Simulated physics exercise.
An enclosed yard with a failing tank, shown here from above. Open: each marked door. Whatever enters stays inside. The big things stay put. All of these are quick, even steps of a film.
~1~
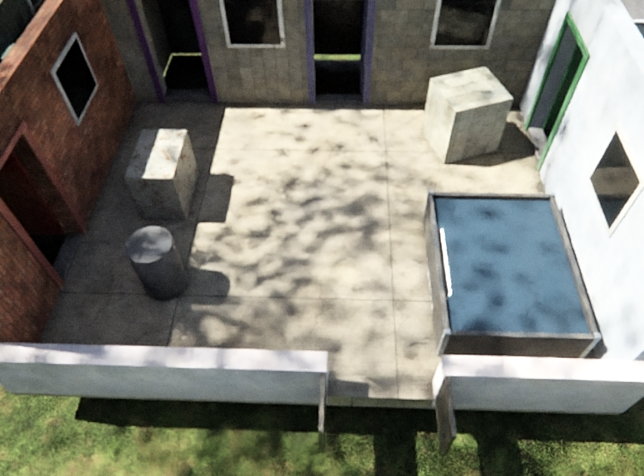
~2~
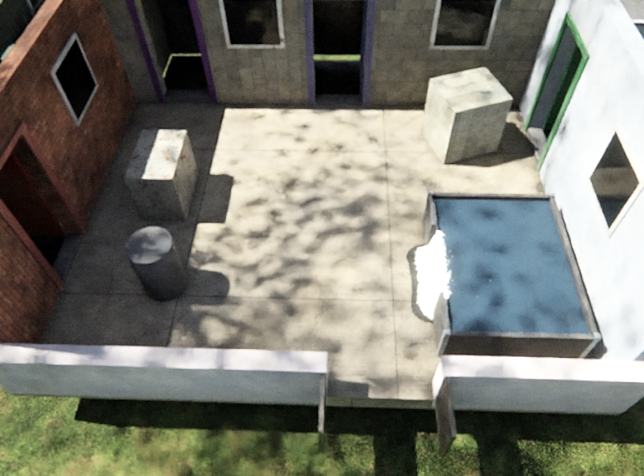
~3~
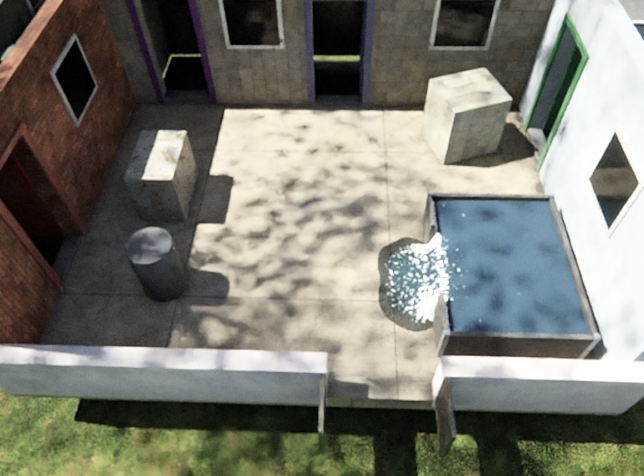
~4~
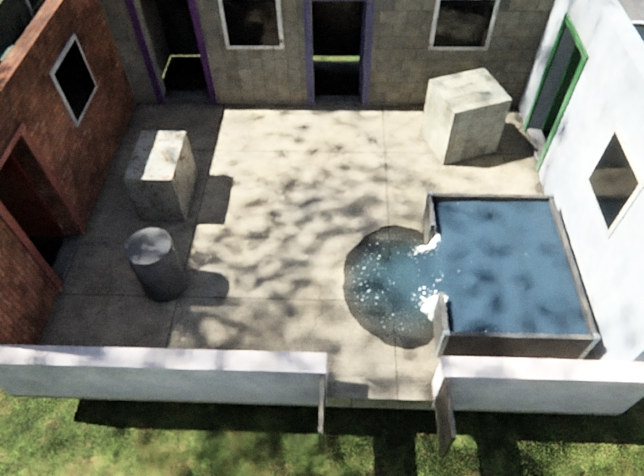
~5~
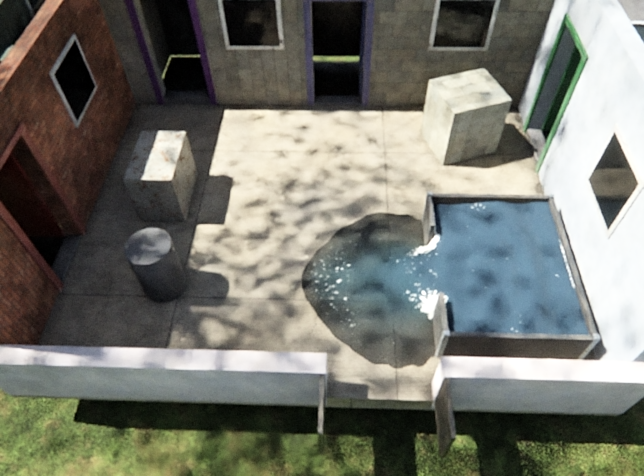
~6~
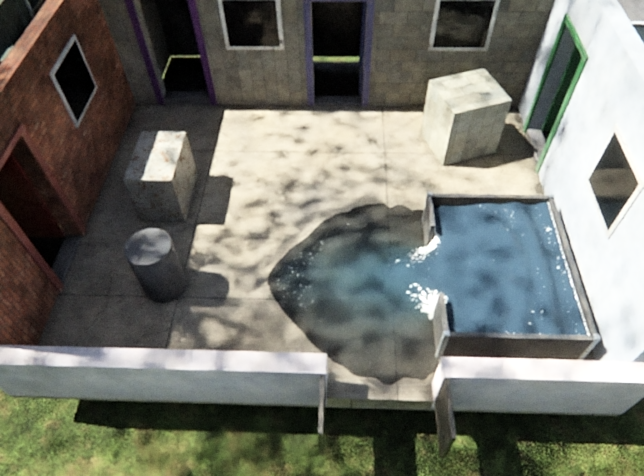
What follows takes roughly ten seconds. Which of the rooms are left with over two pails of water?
The green door is left with two or fewer; the blue door is left with two or fewer; the purple door is left with two or fewer; the red door is left with over two.
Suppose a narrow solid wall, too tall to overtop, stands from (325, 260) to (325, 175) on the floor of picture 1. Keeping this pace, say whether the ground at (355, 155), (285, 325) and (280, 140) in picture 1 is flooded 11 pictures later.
Taking the points in turn, they are inundated, inundated and high and dry.
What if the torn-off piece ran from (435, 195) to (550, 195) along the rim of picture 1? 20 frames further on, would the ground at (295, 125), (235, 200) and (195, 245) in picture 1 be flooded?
Going in your order, I'd say drenched, then still bare, then still bare.
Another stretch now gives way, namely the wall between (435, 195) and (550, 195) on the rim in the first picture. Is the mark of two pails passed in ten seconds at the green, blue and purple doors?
Going door by door, the green one crosses the threshold, then the blue one crosses the threshold, then the purple one misses the threshold.
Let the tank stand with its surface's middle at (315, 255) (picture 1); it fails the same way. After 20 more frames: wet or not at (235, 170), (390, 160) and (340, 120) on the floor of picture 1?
In the order asked: Reached by the flood, not reached, not reached.
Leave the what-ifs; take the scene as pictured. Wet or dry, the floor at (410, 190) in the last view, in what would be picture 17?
Call it spared.
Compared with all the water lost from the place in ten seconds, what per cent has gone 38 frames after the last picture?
My figure is about 65 in a hundred.
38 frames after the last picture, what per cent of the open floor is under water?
I'd say close to 65 per cent.
A moment on, water covers 25 % of the floor; the green door not reached, the blue door not reached, the purple door not reached, the red door not reached.
Next, water covers 45 % of the floor; the green door not reached, the blue door not reached, the purple door not reached, the red door wet at the sill, nothing in.
Then, water covers 60 % of the floor; the green door not reached, the blue door not reached, the purple door wet at the sill, nothing in, the red door over two buckets in.
Later, water covers 65 % of the floor; the green door not reached, the blue door wet at the sill, nothing in, the purple door wet at the sill, nothing in, the red door over two buckets in.
In the end, water covers 80 % of the floor; the green door not reached, the blue door wet at the sill, nothing in, the purple door wet at the sill, nothing in, the red door far over two buckets in.
